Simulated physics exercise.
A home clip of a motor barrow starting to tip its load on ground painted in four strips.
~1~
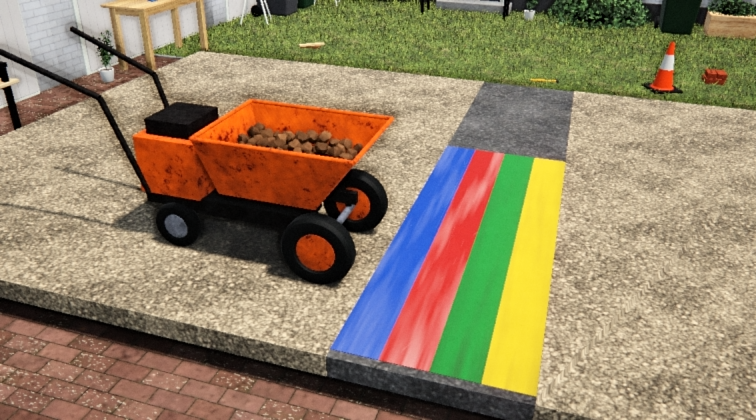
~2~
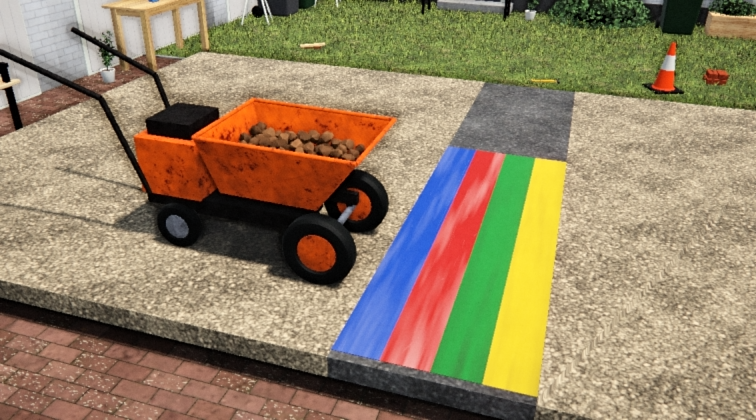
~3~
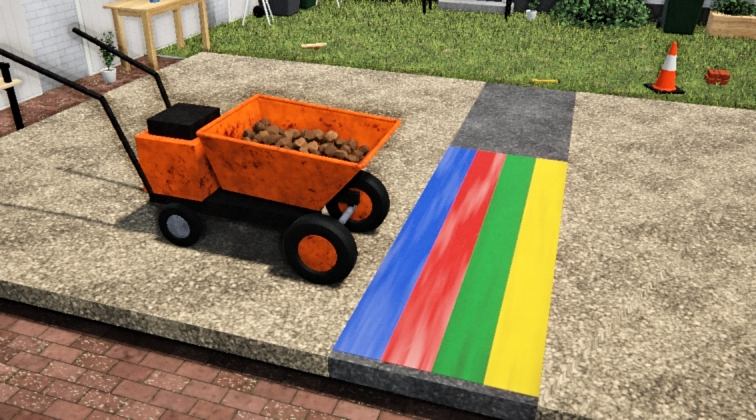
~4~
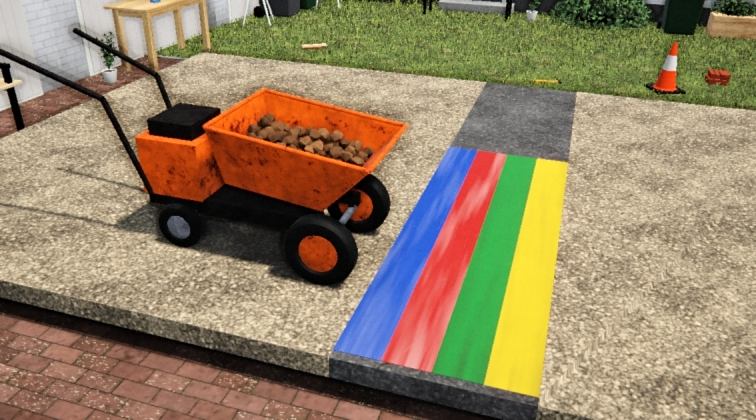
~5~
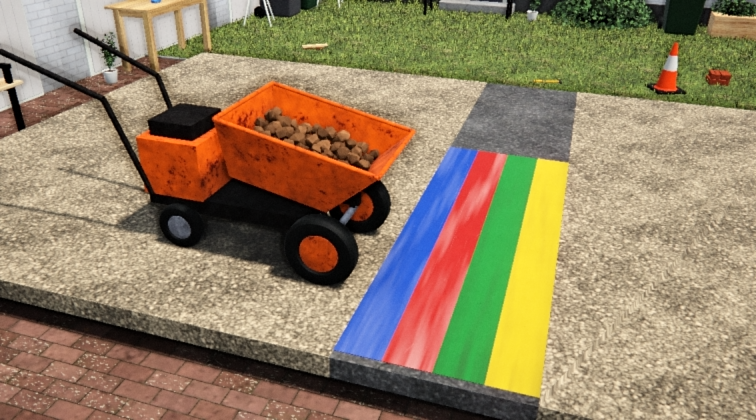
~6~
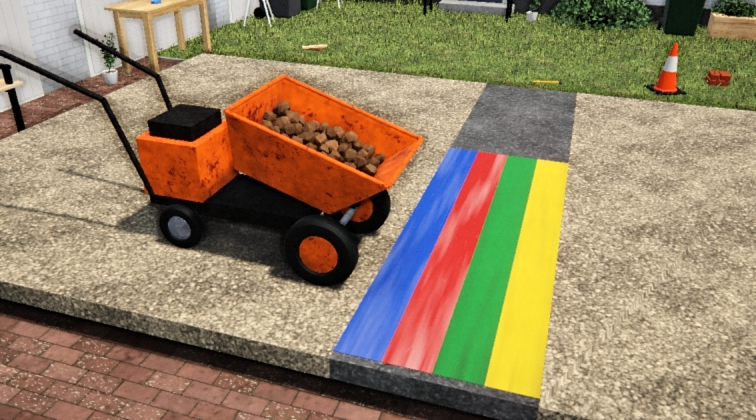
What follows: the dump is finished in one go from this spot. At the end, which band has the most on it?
The green one gets the largest share.
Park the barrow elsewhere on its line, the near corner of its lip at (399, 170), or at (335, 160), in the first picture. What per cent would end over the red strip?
Near 0 % and 30 %.
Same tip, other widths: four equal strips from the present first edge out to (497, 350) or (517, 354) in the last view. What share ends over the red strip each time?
The first gives 0 %, the second 10 %.
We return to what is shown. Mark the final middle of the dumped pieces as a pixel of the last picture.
At about (482, 273).
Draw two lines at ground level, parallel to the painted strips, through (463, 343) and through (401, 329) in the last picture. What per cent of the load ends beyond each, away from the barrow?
In turn 30 and 70 in a hundred.
Just after the last frame, skip tipped steeply; every one in the skip.
A moment on, skip tipped steeply; almost all in the skip; just a few over the red strip; just a few over the green strip.
Further on, skip tipped right over; roughly a third in the skip; roughly a quarter over the red strip; roughly a third over the green strip; about a tenth over the yellow strip; just a few off the paint.
When it is over, skip tipped right over; roughly a third in the skip; not one over the blue strip; roughly a quarter over the red strip; roughly a third over the green strip; about a tenth over the yellow strip; just a few off the paint.
